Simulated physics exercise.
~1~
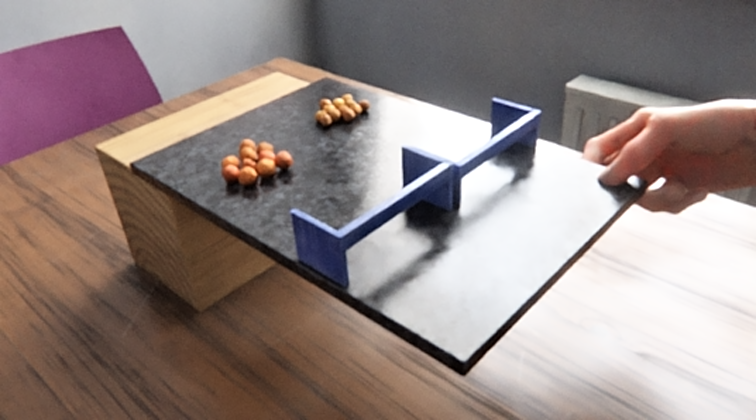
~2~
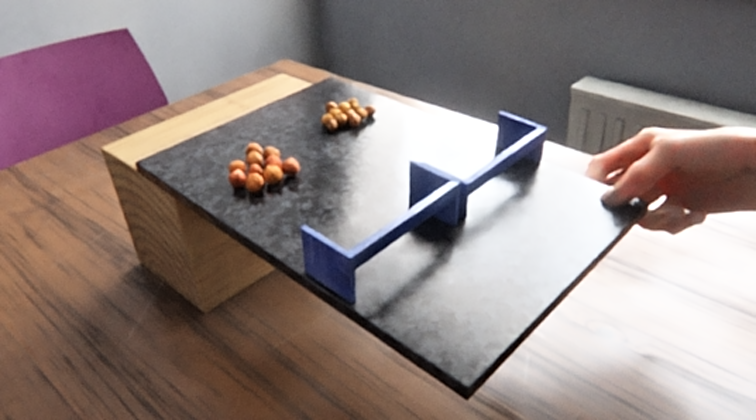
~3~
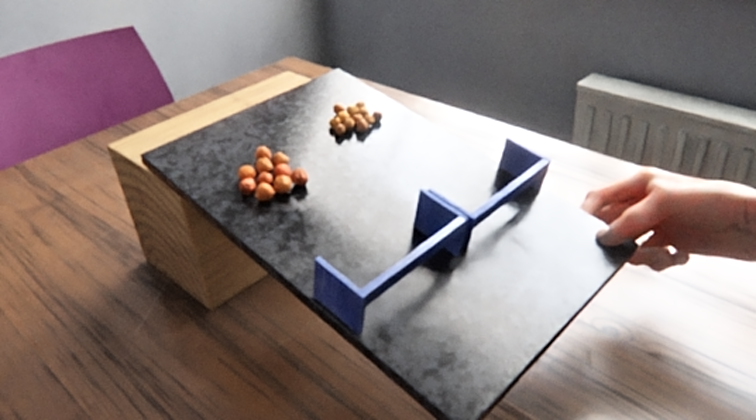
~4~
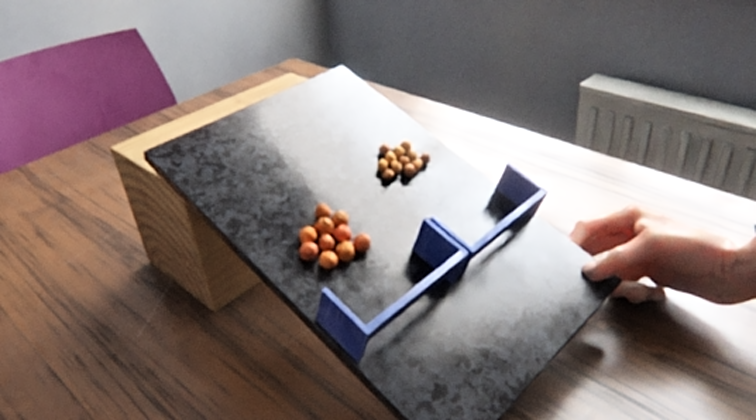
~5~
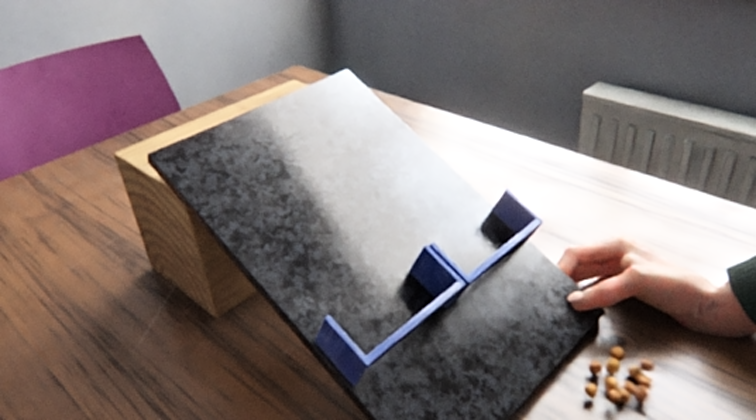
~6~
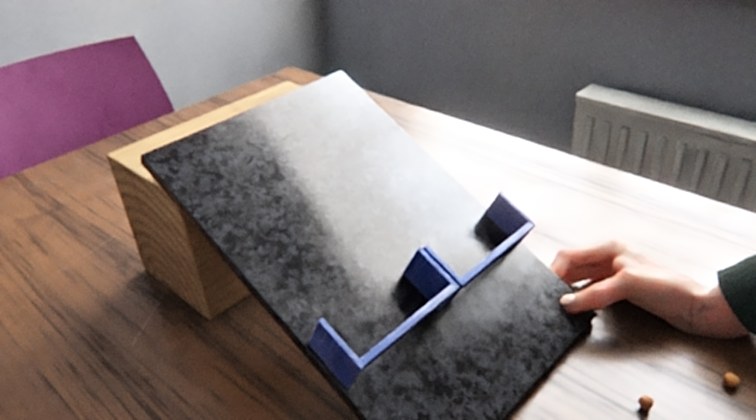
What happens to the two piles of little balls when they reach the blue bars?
Both the front pile and the back pile pass beneath their bars and leave the board empty.
